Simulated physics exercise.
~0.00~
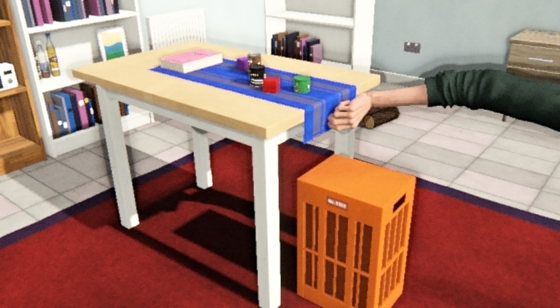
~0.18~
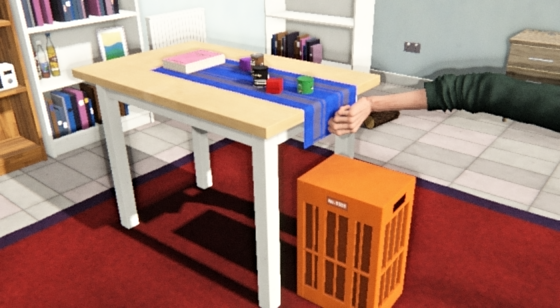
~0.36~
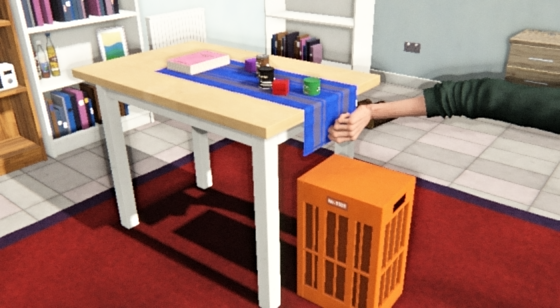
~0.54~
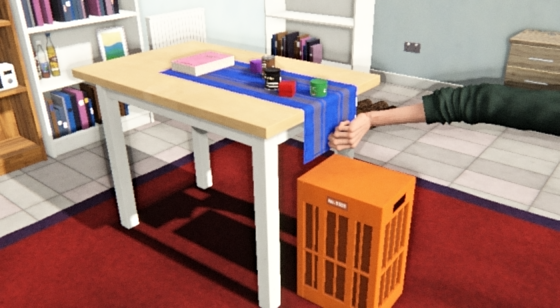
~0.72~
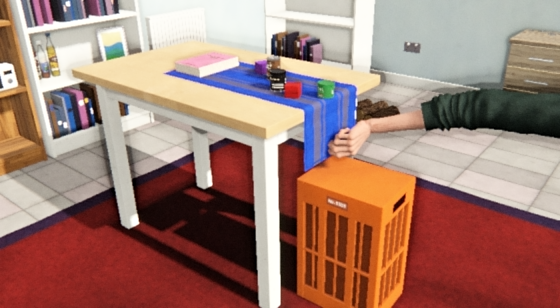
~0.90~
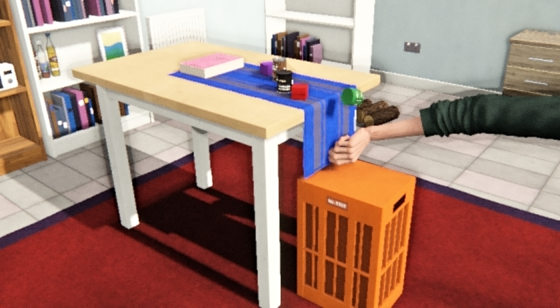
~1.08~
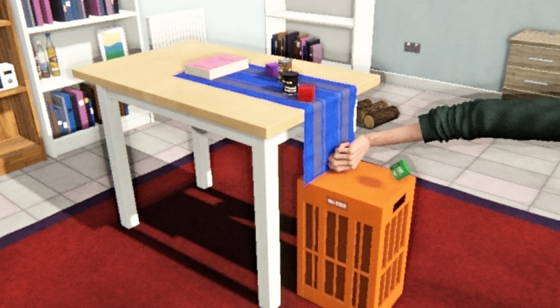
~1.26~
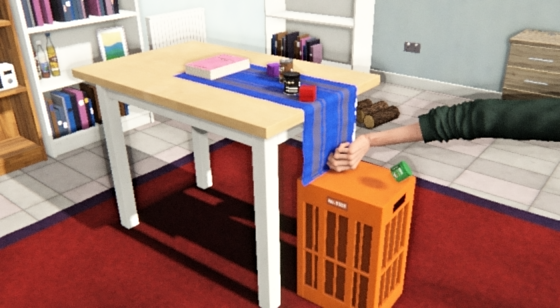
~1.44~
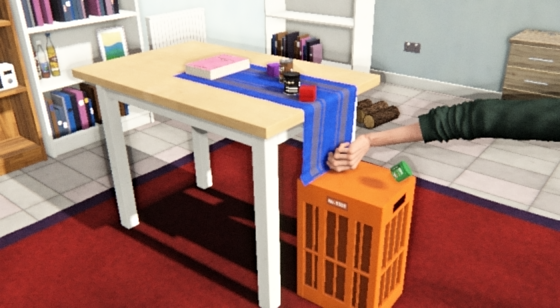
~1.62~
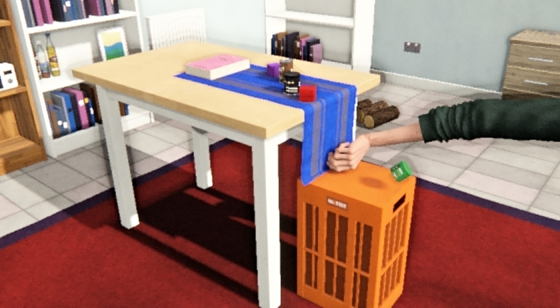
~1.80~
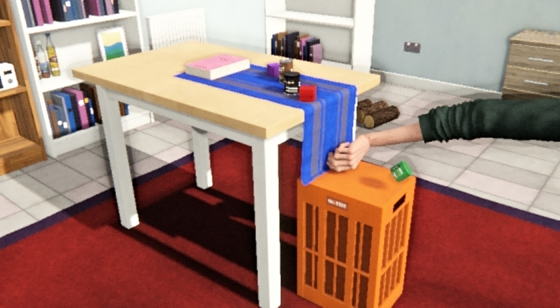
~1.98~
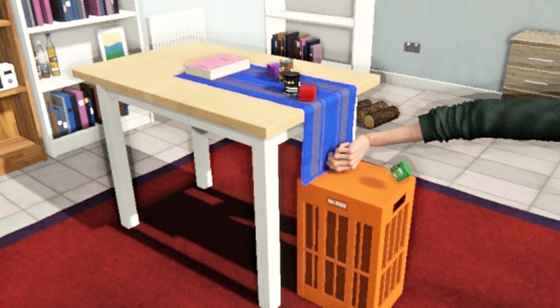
A hand at the end of a dark green sleeve reaches in from the right and grips the hanging end of a blue runner on a pale wooden table with white legs. The fixed view shows a room with bookshelves, a red rug and an orange crate below the hand. A pink book, dark containers, a red cube and a green pot sit on the table. As the hand slowly draws the cloth down, the small things ride rightward. The green pot goes over the edge and lands on the crate. The pulling stops with the hem at the crate, the others still on the table.
